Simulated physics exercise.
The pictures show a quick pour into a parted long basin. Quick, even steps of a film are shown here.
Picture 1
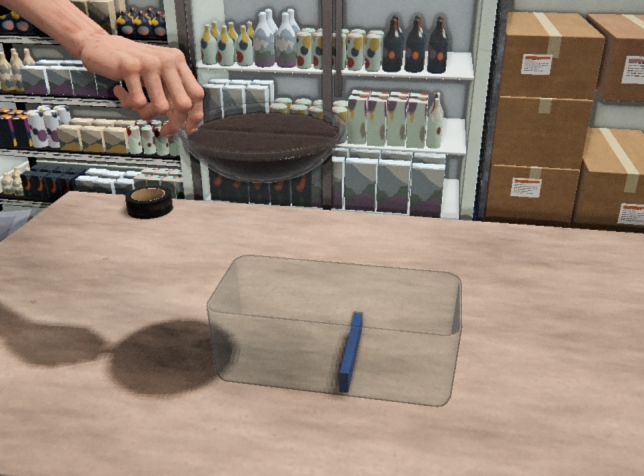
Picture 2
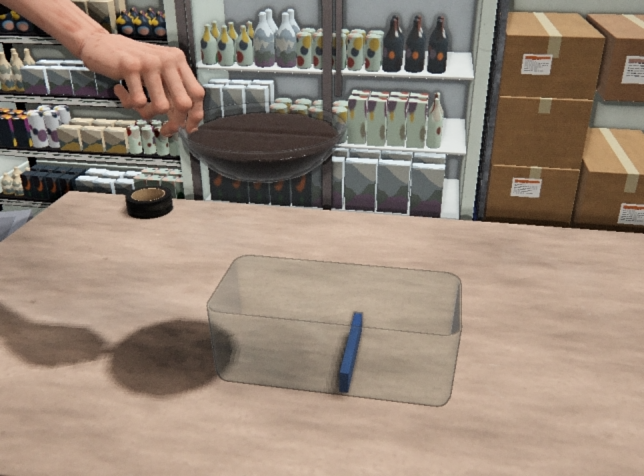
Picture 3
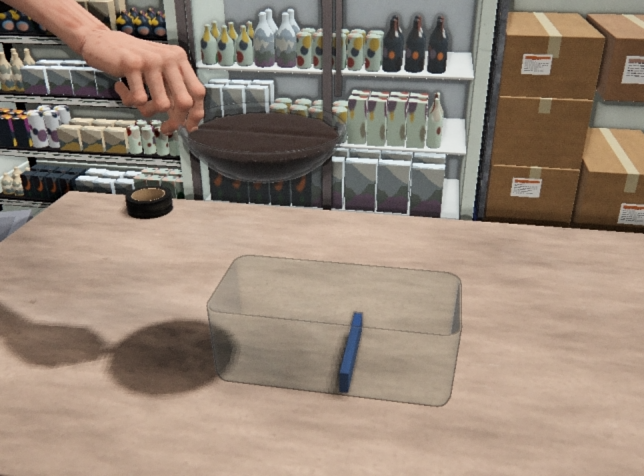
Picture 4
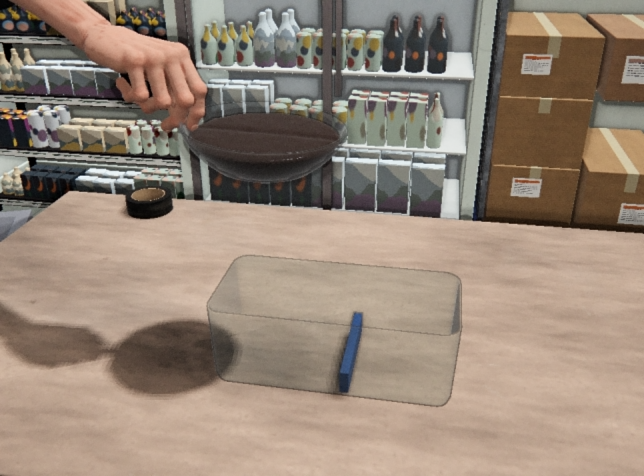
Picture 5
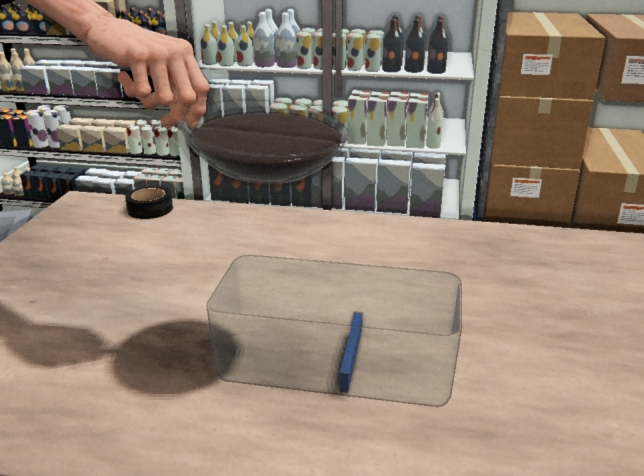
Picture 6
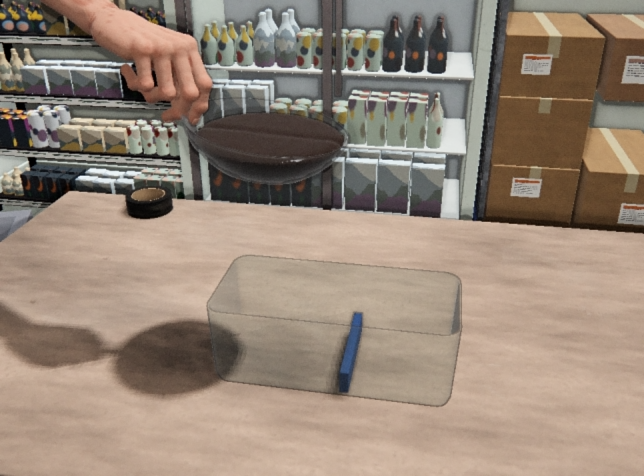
A hand slightly tilts a clear bowl of dark coffee rightward above a divided clear basin.
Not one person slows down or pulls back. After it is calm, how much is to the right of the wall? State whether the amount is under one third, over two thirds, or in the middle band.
The amount is over two thirds.
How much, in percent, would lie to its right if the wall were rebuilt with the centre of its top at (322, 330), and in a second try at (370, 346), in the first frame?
First try 95 per cent, second try 55 per cent.
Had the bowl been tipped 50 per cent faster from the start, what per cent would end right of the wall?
Roughly 65 %.
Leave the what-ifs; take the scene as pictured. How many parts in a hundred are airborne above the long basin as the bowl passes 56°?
I'd put it at roughly 45 percent of it.
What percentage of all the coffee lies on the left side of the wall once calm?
That share comes out near 25 percent.
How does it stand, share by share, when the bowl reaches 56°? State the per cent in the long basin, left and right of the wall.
Left 0 %, right 30 %.
A moment on, the bowl is tipped part way and 26 per cent is still to pour, 1 is left of the wall and 29 right of it.
Next, the bowl is tipped on its side and 0 per cent is still to pour, 14 is left of the wall and 83 right of it.
Then the bowl is tipped on its side and 0 per cent is still to pour, 21 is left of the wall and 76 right of it.
Later the bowl is tipped on its side and 0 per cent is still to pour, 22 is left of the wall and 75 right of it.
At rest 24 per cent lies left of the wall, 74 right of it and 2 outside.
